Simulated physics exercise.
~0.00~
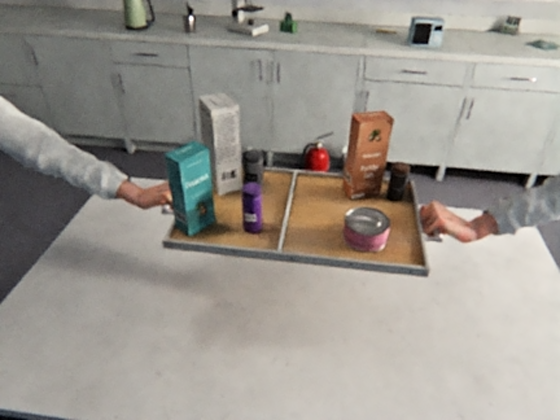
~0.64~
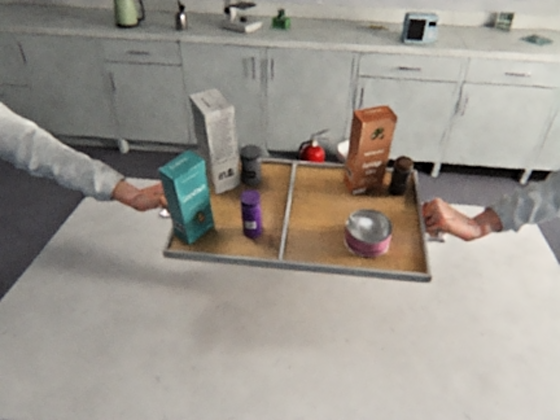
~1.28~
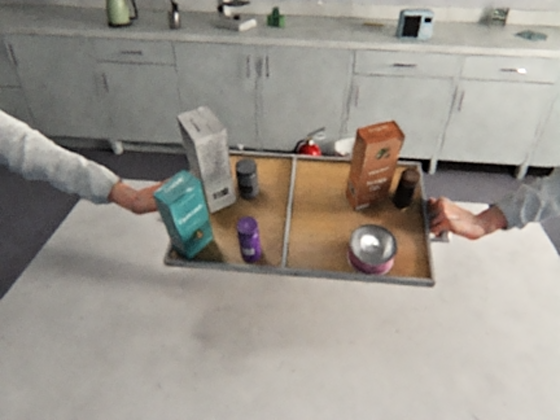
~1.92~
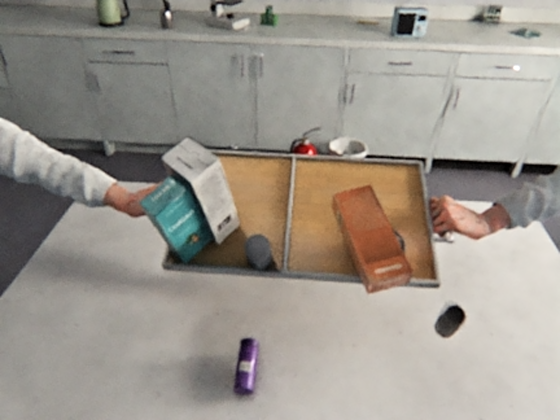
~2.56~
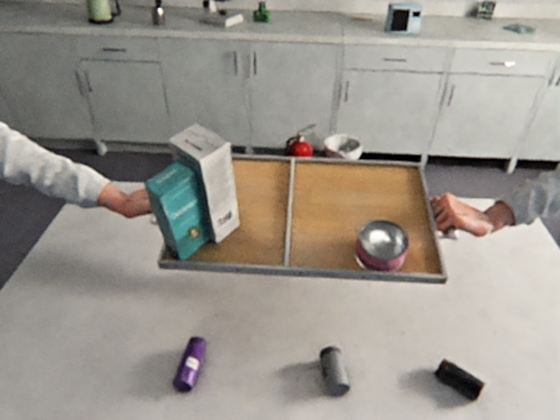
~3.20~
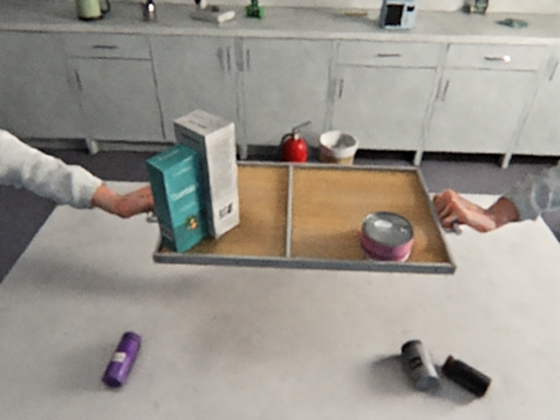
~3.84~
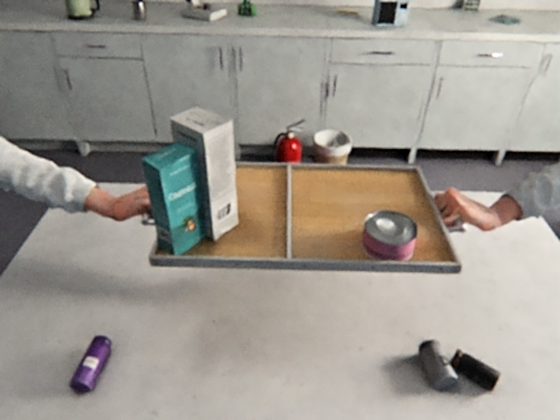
In a kitchen, two hands tip a tray, spilling four items, then level it.
